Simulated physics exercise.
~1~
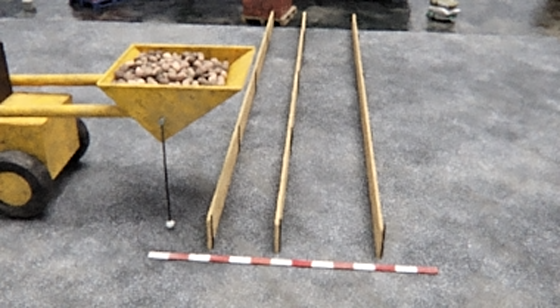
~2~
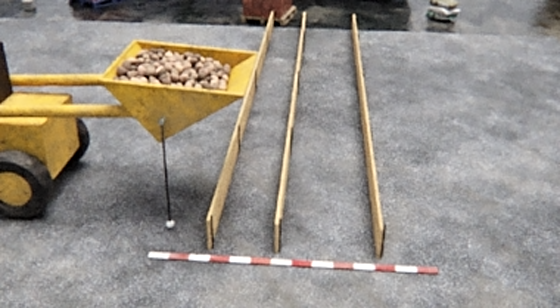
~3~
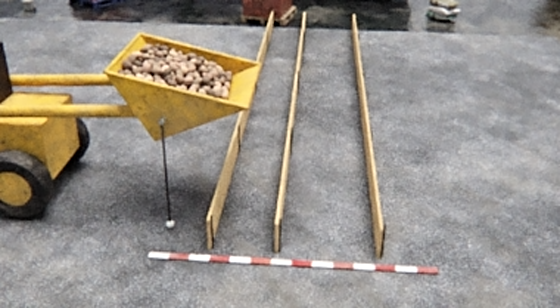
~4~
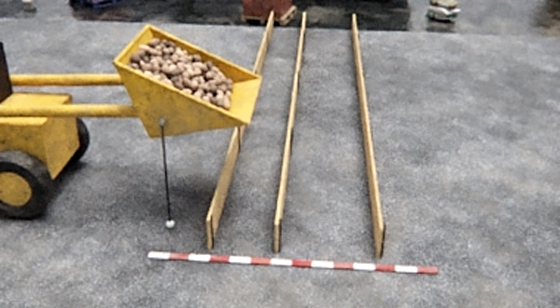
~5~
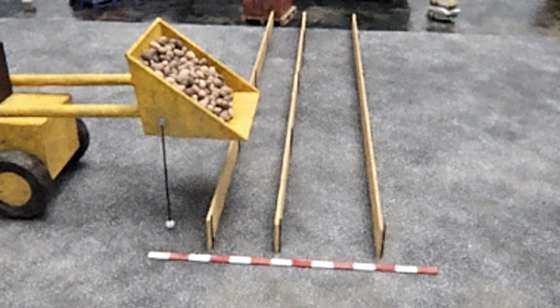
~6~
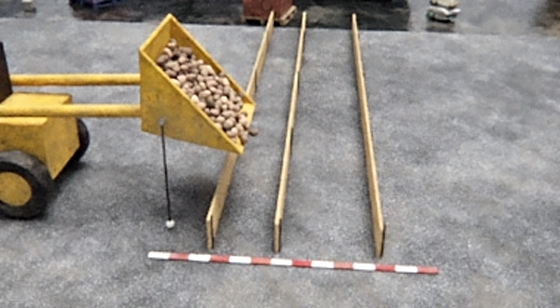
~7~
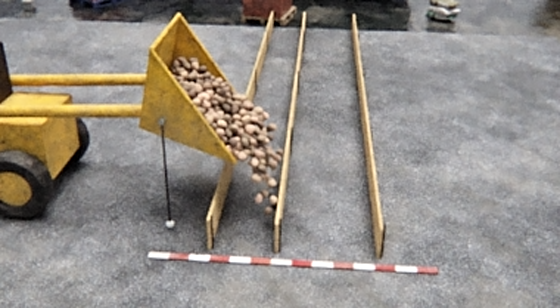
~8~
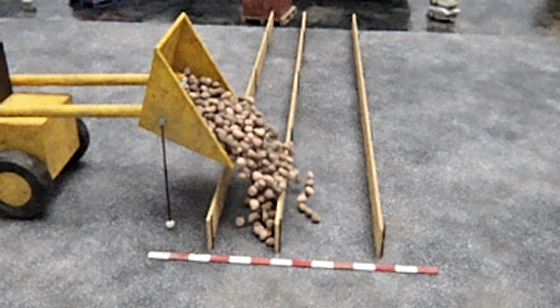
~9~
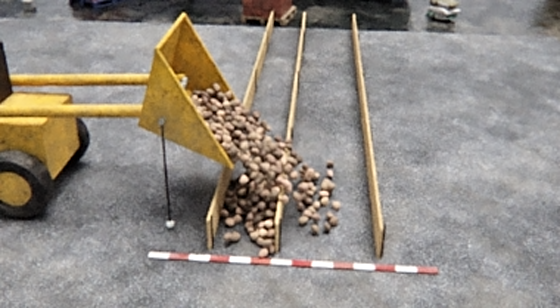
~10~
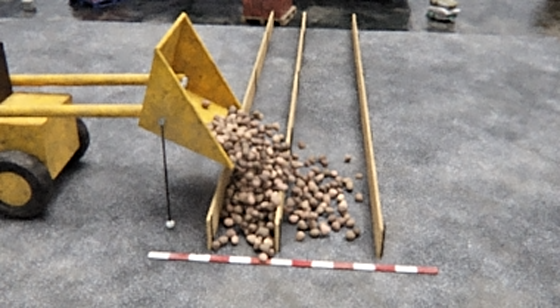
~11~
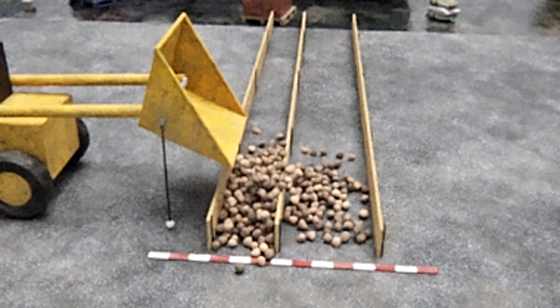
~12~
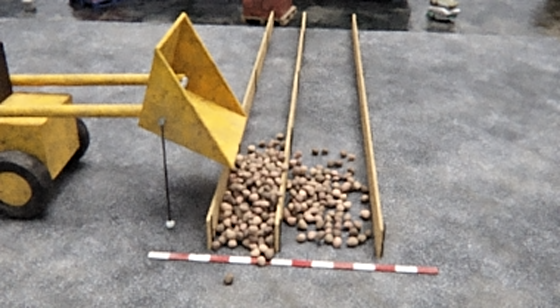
To begin with, a yellow loader on the left holds a bucket heaped with brownish stones beside three long boards laid on a grey floor, with a red and white staff in front. The bucket steadily tips down to the right, and the stones stay inside at first. As it steepens, they slide toward the lip and pour into the near bay, with some spilling over the middle board into the far bay. The bucket stops tilting while the last stones tumble out. Finally it hangs empty, with most stones piled in the near bay, fewer spread across the far one, and one lying in front of the staff.
